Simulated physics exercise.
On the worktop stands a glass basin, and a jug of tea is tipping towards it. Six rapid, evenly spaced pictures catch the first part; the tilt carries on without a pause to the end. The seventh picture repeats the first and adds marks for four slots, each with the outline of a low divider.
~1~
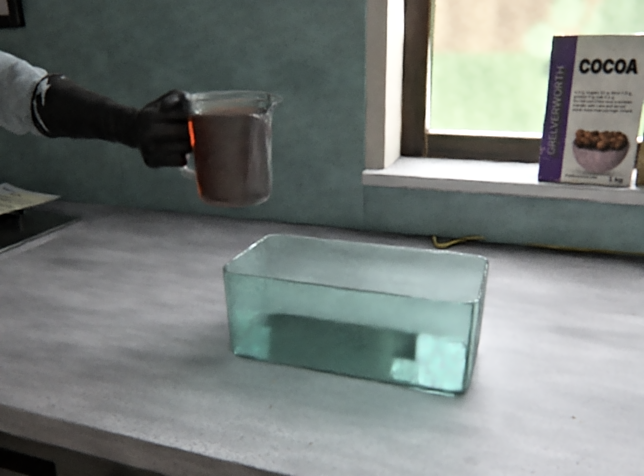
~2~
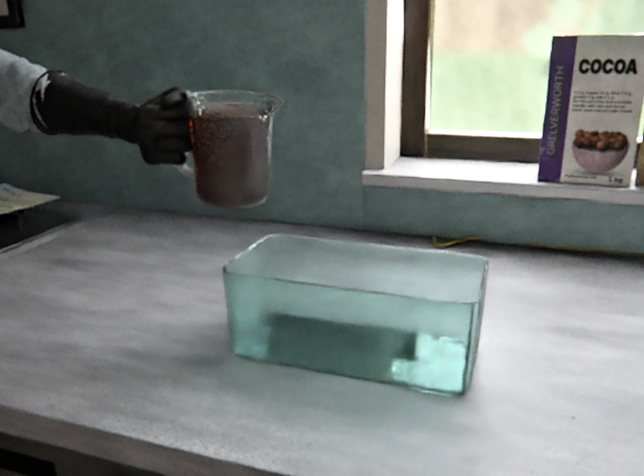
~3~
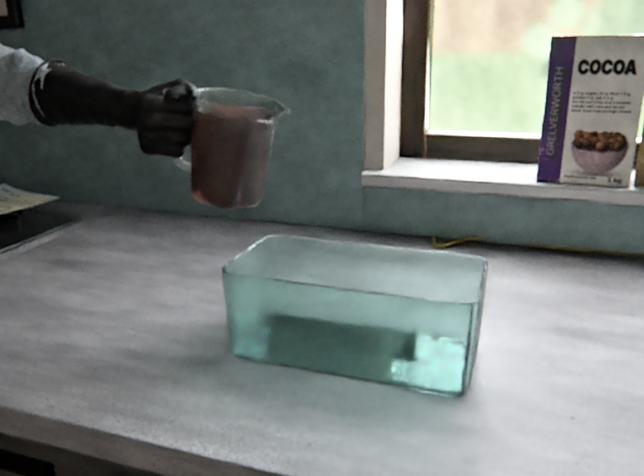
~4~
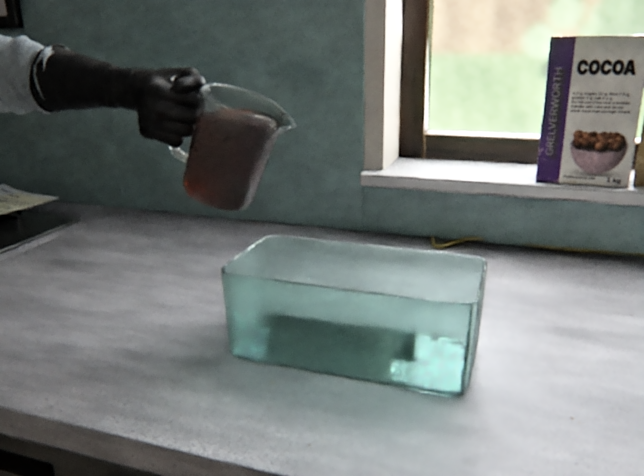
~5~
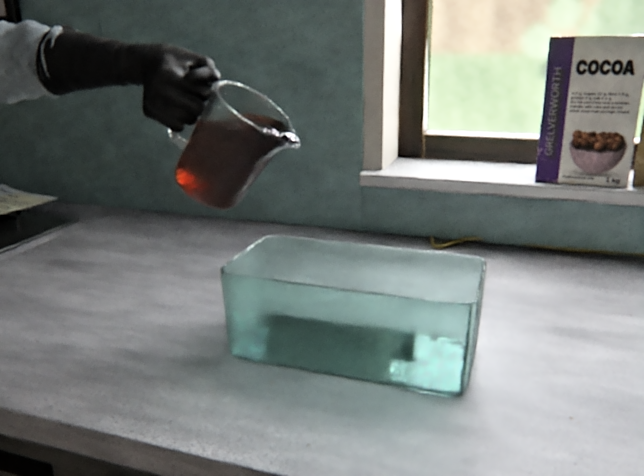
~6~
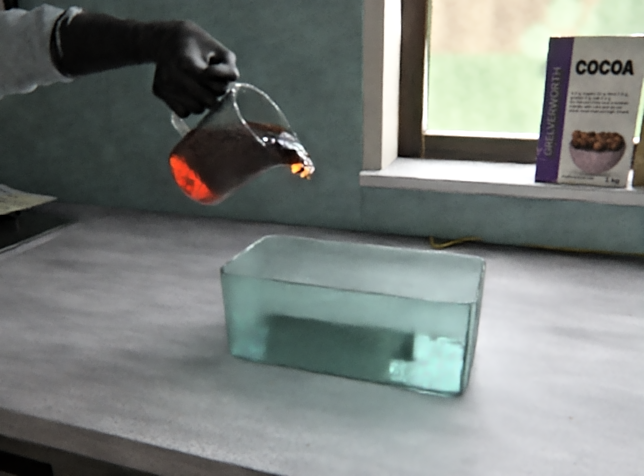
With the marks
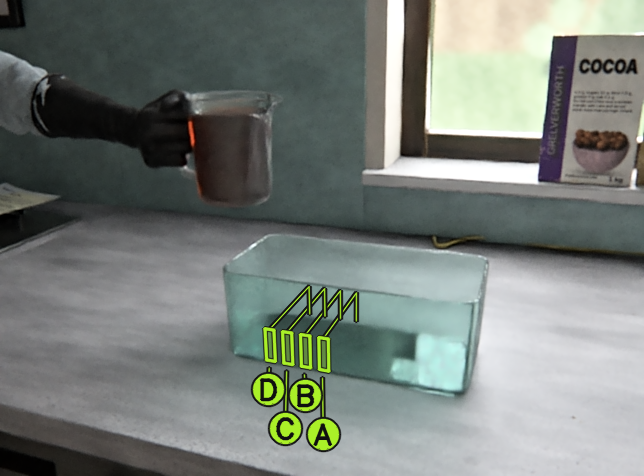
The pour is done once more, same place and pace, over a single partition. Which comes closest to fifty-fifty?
I would pick slot B.
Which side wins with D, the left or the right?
The right side.
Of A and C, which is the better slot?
Here it is slot A.
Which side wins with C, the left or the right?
More ends on the right.
On the marked copy, A at (322, 377); B at (304, 374); C at (286, 371); D at (269, 367).
With A, about 70 % ends left of the wall and 22 % right of it; 7 % is lost outside.
With B, about 47 % ends left of the wall and 51 % right of it; 3 % is lost outside.
With C, about 16 % ends left of the wall and 82 % right of it.
With D, about 5 % ends left of the wall and 93 % right of it.
